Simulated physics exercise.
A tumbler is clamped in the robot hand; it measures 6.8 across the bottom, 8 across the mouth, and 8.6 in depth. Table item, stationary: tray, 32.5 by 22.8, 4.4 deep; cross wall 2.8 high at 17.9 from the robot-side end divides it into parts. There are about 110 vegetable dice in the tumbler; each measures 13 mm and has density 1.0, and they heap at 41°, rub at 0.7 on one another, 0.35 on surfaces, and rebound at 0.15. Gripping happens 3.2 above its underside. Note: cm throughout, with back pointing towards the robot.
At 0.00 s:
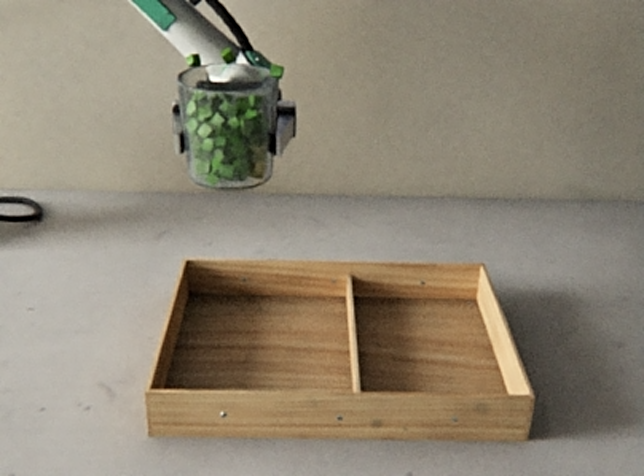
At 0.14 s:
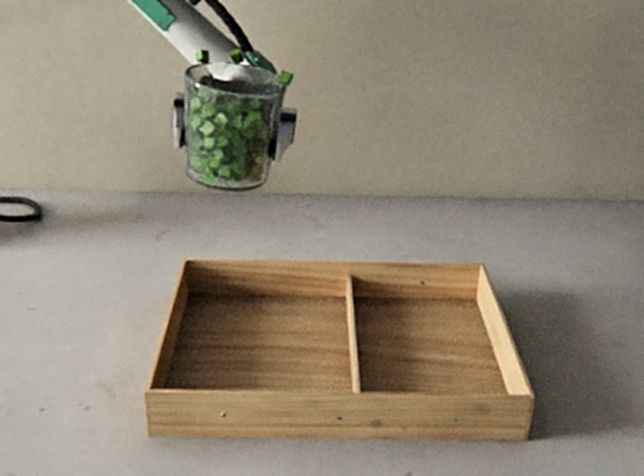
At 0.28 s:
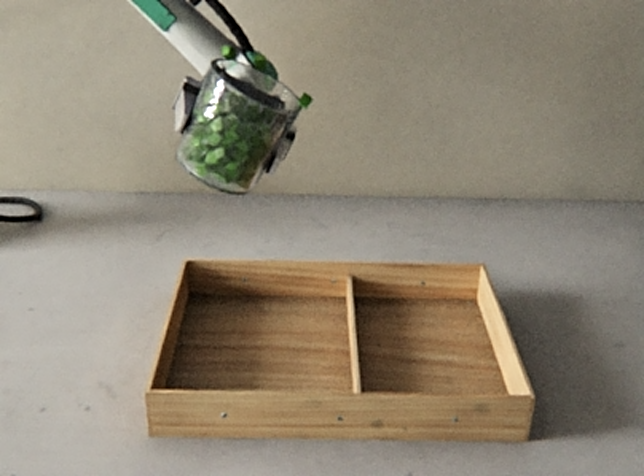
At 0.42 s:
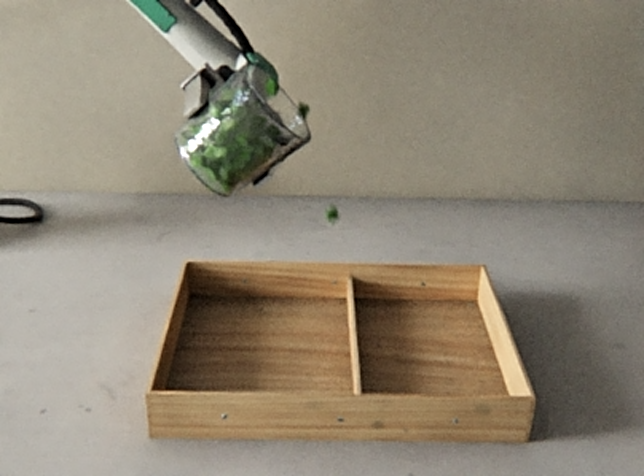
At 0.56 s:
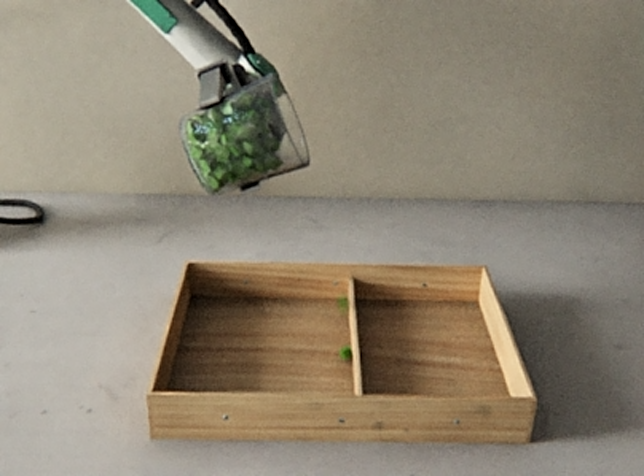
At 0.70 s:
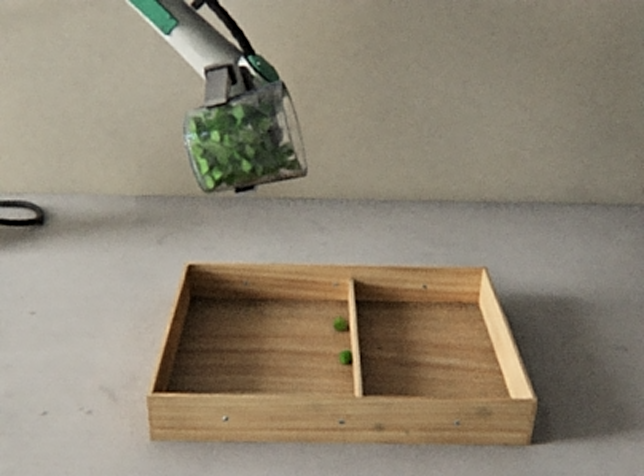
Clear tumbler of green vegetable dice tilting rightward in a robot hand, two pieces dropping into the divided wooden tray's left part.
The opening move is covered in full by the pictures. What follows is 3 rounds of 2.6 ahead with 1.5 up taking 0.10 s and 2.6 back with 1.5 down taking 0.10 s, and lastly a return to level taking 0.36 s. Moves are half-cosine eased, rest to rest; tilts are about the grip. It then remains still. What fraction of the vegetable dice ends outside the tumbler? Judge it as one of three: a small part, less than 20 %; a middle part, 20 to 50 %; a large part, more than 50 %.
A large part, more than 50 %.
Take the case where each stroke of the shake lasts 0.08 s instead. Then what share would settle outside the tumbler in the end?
About 85 per cent, then.
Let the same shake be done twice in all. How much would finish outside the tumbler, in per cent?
Then roughly 50 percent.
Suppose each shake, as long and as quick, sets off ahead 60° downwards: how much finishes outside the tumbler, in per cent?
It comes to around 5 percent.
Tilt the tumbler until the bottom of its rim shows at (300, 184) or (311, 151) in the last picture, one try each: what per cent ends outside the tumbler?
I'd put them at some 95 and 25 in a hundred.
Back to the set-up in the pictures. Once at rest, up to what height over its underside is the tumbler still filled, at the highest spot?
It reaches close to 6.0 cm in the end.
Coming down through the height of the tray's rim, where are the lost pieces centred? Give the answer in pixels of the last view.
Estimated centre near (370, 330) in pixels.
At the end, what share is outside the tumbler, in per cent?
The share comes to around 60 per cent.
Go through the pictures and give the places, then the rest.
Tumbler middle at (229, 129), level; upper third of the load around (227, 118), from x 195 to 275, top at y 55; 107 in the tumbler, in the first frame.
Tumbler middle at (231, 129), tilted 7° forward; upper third of the load around (228, 117), from x 195 to 285, top at y 55, in the second frame.
Tumbler middle at (235, 130), tilted 26° forward; upper third of the load around (225, 116), from x 190 to 305, top at y 55, in the third frame.
Tumbler middle at (240, 134), tilted 48° forward; upper third of the load around (231, 120), from x 190 to 330, top at y 90; 105 in the tumbler, 2 in flight or on a rim, in the fourth frame.
Tumbler middle at (243, 139), tilted 67° forward; upper third of the load around (234, 120), from x 195 to 345, top at y 100; 105 in the tumbler, 2 in the robot-side part, in the fifth frame.
Tumbler middle at (244, 141), tilted 74° forward; upper third of the load around (233, 124), from x 195 to 345, top at y 110; 105 in the tumbler, 2 in the robot-side part, in the sixth frame.
By 1.08 s, tilted 74° forward, highest piece 25 above the table; 72 in the tumbler, 16 in the far-side part, 11 in the robot-side part, 8 in flight or on a rim.
By 1.47 s, tilted 41° forward, highest piece 25 above the table; 45 in the tumbler, 35 in the far-side part, 24 in the robot-side part, 3 in flight or on a rim.
By 1.86 s, level, highest piece 26 above the table; 45 in the tumbler, 35 in the far-side part, 27 in the robot-side part.
By 2.91 s, level, highest piece 26 above the table; 45 in the tumbler, 35 in the far-side part, 27 in the robot-side part.
Final count, 45 in the tumbler, 35 in the far-side part, 27 in the robot-side part. That is 58 % outside the tumbler.
